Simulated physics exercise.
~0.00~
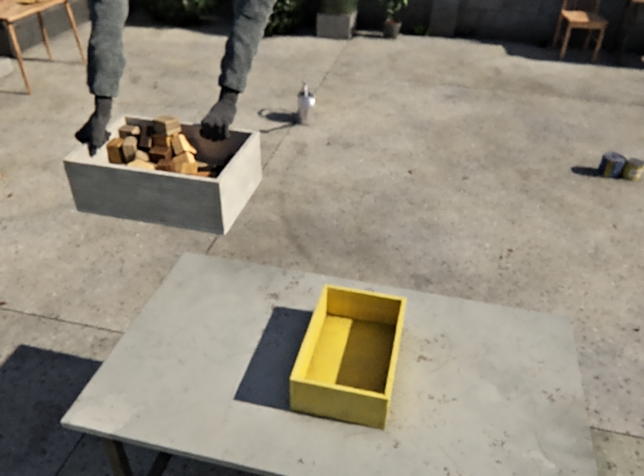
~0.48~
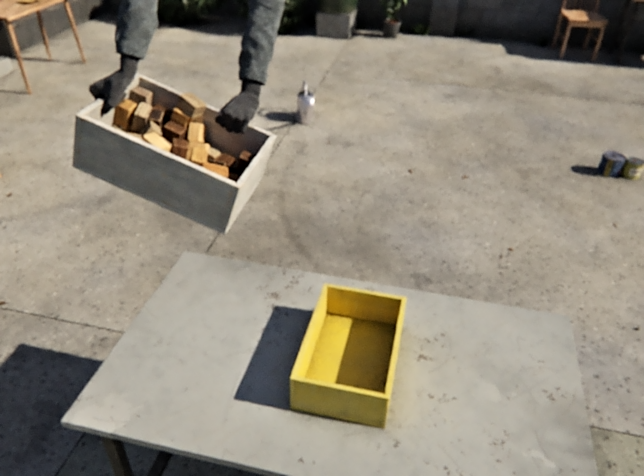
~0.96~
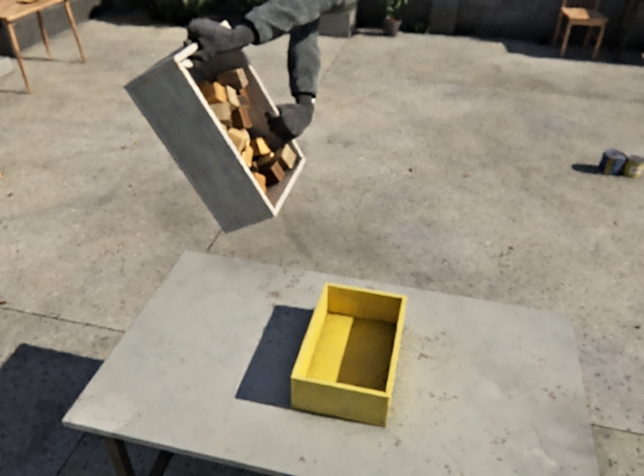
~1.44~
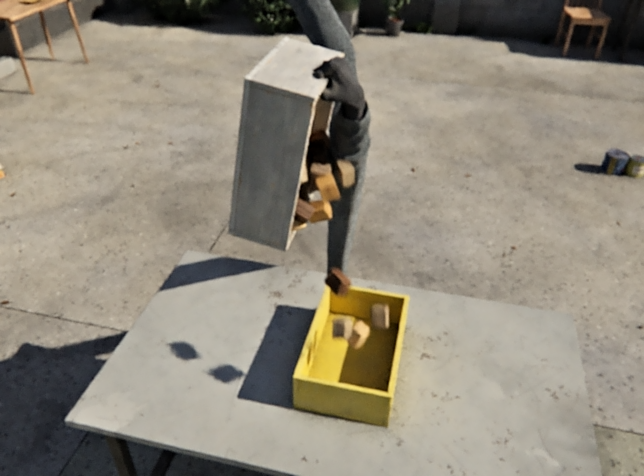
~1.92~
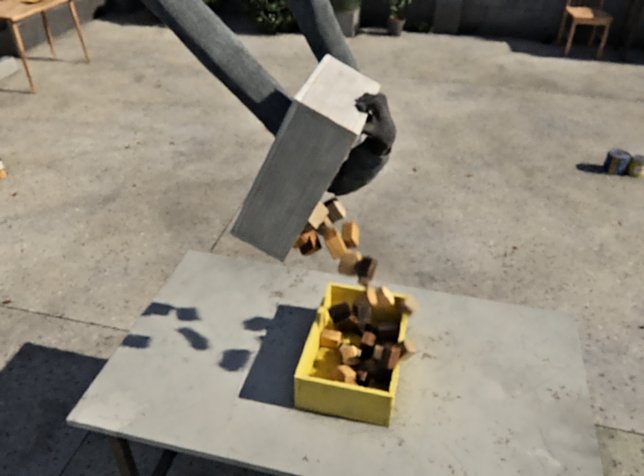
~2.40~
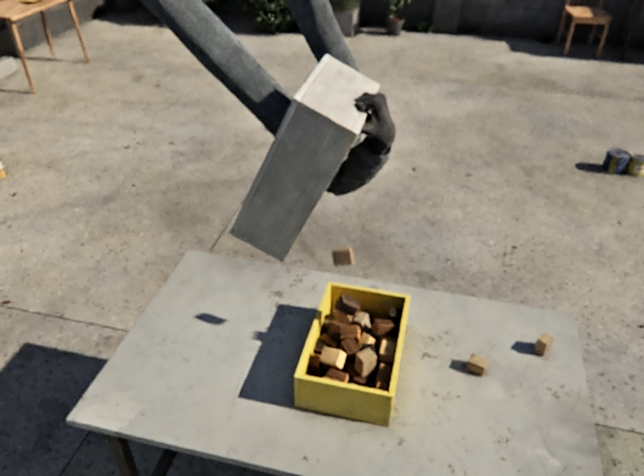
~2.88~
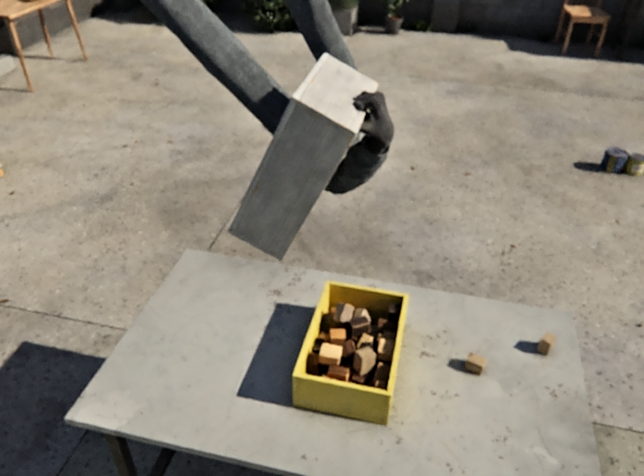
A white box full of wooden blocks was lifted and tipped over by two gloved hands, spilling its load into the yellow basket on the table below, until the basket was nearly full and two blocks lay on the tabletop to its right.
